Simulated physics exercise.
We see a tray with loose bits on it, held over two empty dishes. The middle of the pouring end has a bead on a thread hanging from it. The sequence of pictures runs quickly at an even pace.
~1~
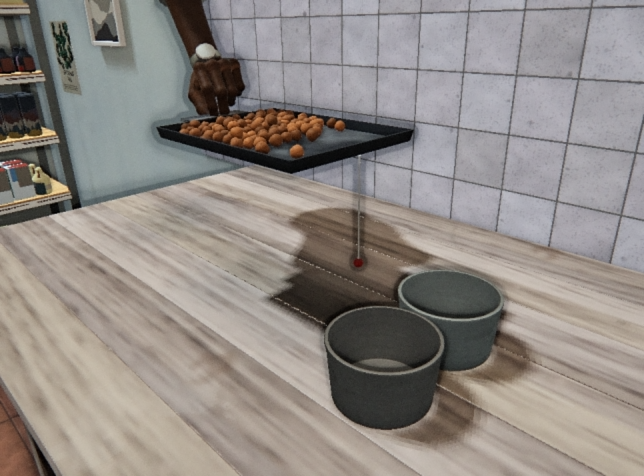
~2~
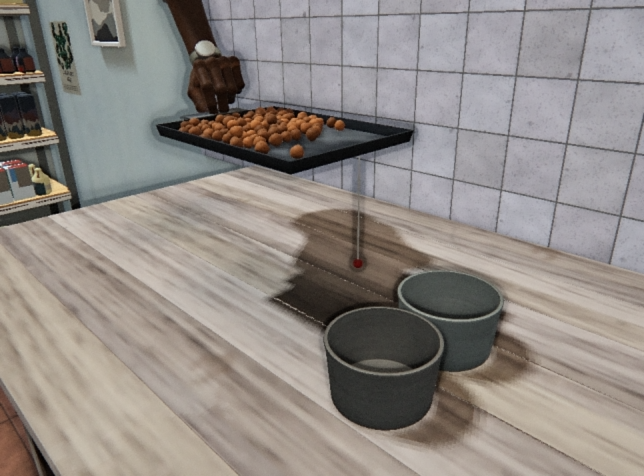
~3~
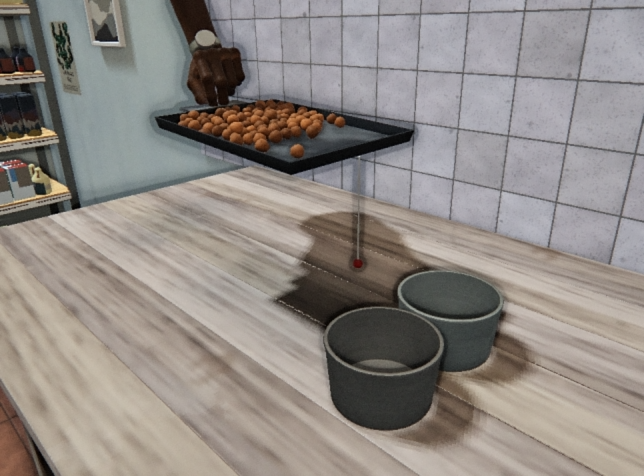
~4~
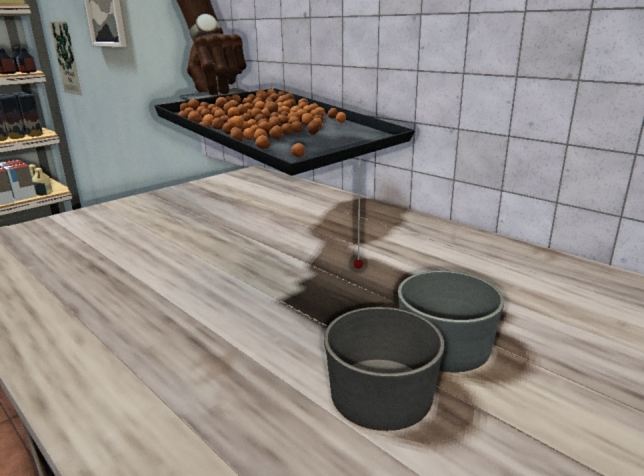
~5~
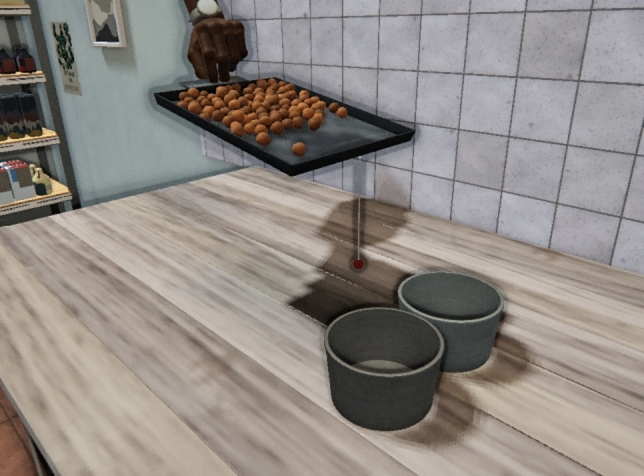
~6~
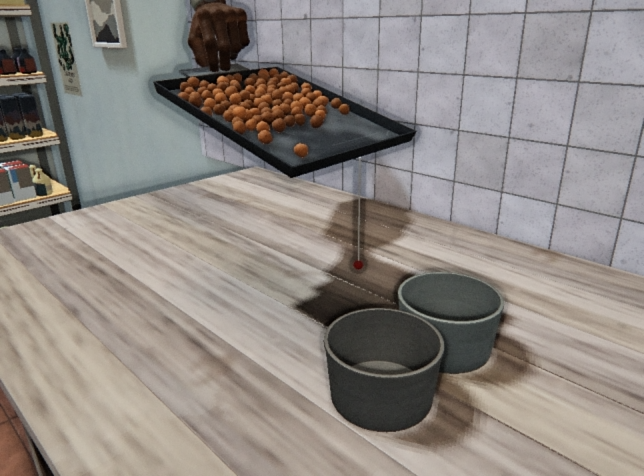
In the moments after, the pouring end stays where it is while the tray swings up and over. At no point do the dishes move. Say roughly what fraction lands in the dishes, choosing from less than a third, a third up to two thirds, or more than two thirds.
I would say a third up to two thirds.
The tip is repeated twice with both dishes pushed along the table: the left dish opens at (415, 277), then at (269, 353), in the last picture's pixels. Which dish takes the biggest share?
The one on the left side, then the one on the right side.
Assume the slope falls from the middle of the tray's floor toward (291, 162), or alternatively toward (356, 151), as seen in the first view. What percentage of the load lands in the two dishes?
So it's 0 percent with the first slope and 50 percent with the other.
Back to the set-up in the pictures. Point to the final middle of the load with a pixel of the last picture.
Once it all stops, the middle lies near (401, 356).
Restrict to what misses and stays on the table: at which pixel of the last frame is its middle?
Approximate centre, last frame: (351, 335).
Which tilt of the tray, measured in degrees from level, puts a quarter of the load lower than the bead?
Reading: Some 95°.
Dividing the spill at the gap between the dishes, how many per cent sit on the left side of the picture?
100 %, roughly.
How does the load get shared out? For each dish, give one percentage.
The left dish holds 30 % and the right dish holds 30 %.
Soon after the last picture, tray tipped steeply; most on the tray; a stray few in the left dish; a stray few in the right dish; a stray few outside both; a stray few in the air.
A little later, tray tipped right over; about a quarter on the tray; a small part in the left dish; a small part in the right dish; a small part outside both; about a third in the air.
Later still, tray tipped past a quarter turn; about a quarter in the left dish; about a quarter in the right dish; about half outside both.
At rest, tray tipped past a quarter turn; about a quarter in the left dish; about a quarter in the right dish; about half outside both.
